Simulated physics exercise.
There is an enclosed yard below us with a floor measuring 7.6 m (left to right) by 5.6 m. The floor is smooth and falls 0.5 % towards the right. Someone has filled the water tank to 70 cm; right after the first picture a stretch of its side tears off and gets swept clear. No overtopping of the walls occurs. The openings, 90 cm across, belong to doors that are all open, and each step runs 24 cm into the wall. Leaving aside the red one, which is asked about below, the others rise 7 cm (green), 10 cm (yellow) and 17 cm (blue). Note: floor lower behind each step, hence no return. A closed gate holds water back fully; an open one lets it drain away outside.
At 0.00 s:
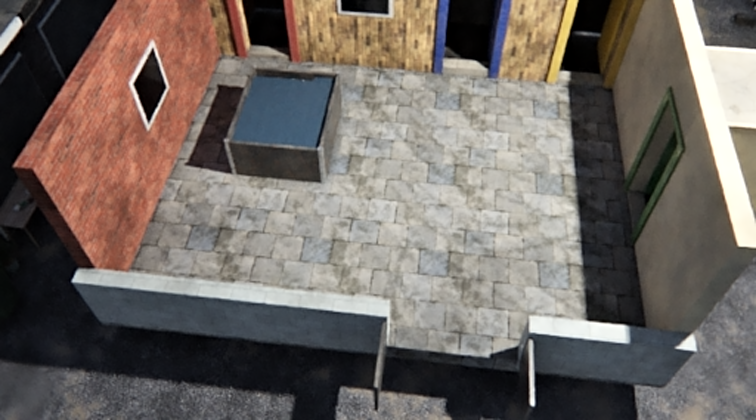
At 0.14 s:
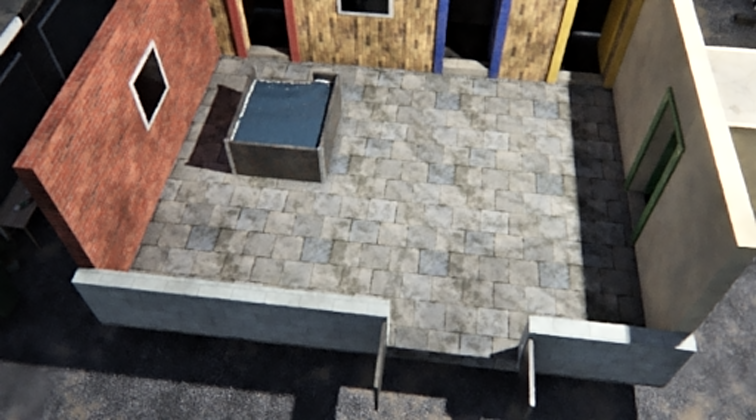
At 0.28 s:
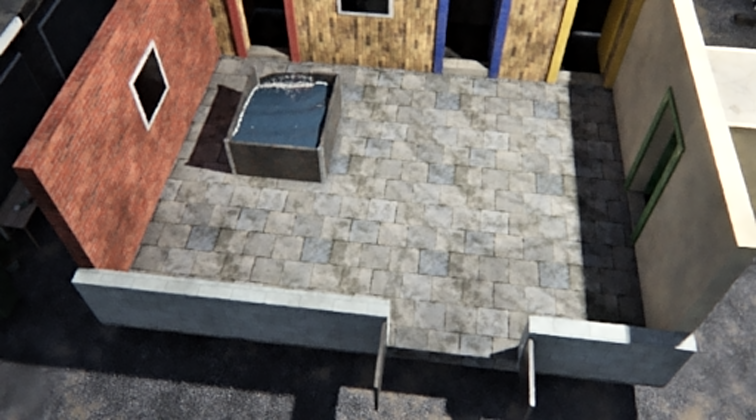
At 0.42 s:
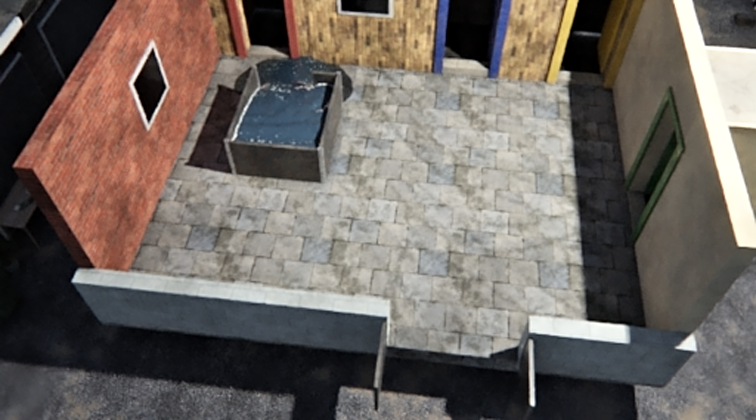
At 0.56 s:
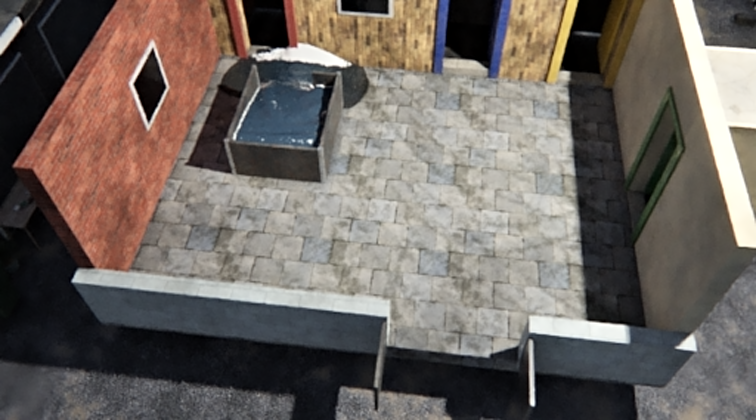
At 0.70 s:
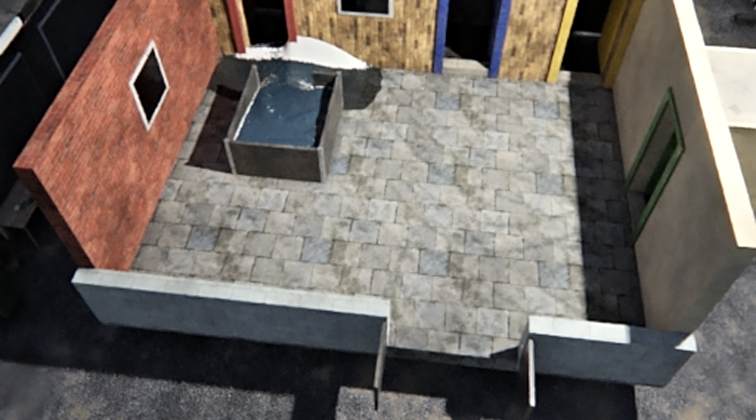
In a walled yard paved with grey stone, a square tank of dark water stands near the red brick wall, brim-full and still. Its far side opens and water pours out behind it, spreading over the paving in a dark, rounded sheet until it reaches the back wall by the red-framed doorway, edged with white foam.
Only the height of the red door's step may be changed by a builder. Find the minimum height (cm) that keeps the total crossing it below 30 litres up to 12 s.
The minimum is roughly 32 cm.
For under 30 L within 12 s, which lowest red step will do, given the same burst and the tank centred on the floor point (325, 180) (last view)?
17 cm or thereabouts.
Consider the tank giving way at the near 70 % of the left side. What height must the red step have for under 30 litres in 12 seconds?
It should stand roughly 16 cm high.
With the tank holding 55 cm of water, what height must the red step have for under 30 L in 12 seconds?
About 24 cm.
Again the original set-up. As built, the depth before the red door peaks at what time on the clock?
Crest at t of about 1.4 s.
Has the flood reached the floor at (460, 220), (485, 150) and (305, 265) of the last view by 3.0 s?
In order: Untouched, soaked, untouched.
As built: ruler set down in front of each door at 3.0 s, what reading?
At the green door the depth is 0 cm, at yellow 3 cm, at blue 3 cm and at red 20 cm.
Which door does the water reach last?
That would be the green door.
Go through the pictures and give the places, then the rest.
The first frame shows the water tank at (286, 110) is whole and still, 70 cm deep; the red door at (263, 15) is dry.
In the second frame, water pours out on the far side and has run 0.3 m, to a hidden place; about 9 cm deep outside, 70 cm at the back.
In the third frame, the front is at a hidden place, 0.8 m from the gap on the far side; 1.0 m2 of floor is wet, 70 cm left at the back.
In the fourth frame, the gap is on the far side, the front 1.2 m out at (332, 64); the back of the water tank holds 66 cm.
In the fifth frame, water pours out on the far side and has run 1.4 m, to (276, 49); about 8 cm deep outside, 59 cm at the back.
In the sixth frame, water pours out on the far side and has run 1.6 m, to (378, 68); about 9 cm deep outside, 61 cm at the back; water is at the red door at (263, 15).
After 1.4 s water covers 10 % of the floor, deepest (48 cm) near (221, 55); 31 cm at the red door, 107 litres in over its 10 cm step.
After 3.0 s water covers 45 % of the floor, deepest (26 cm) near (221, 55); 20 cm at the red door, 279 litres in over its 10 cm step.
After 12.0 s water covers 90 % of the floor, deepest (8 cm) near (621, 241); 4 cm at the red door, 338 litres in over its 10 cm step.
At the red door as built, the water arrived by 0.6 s and peaked near 31 cm at 1.4 s.
With a step of 29.5 cm, 48 litres would have come in within the 12 s; with 39.5 cm, 7 litres. So under 30 litres takes about 32 cm.
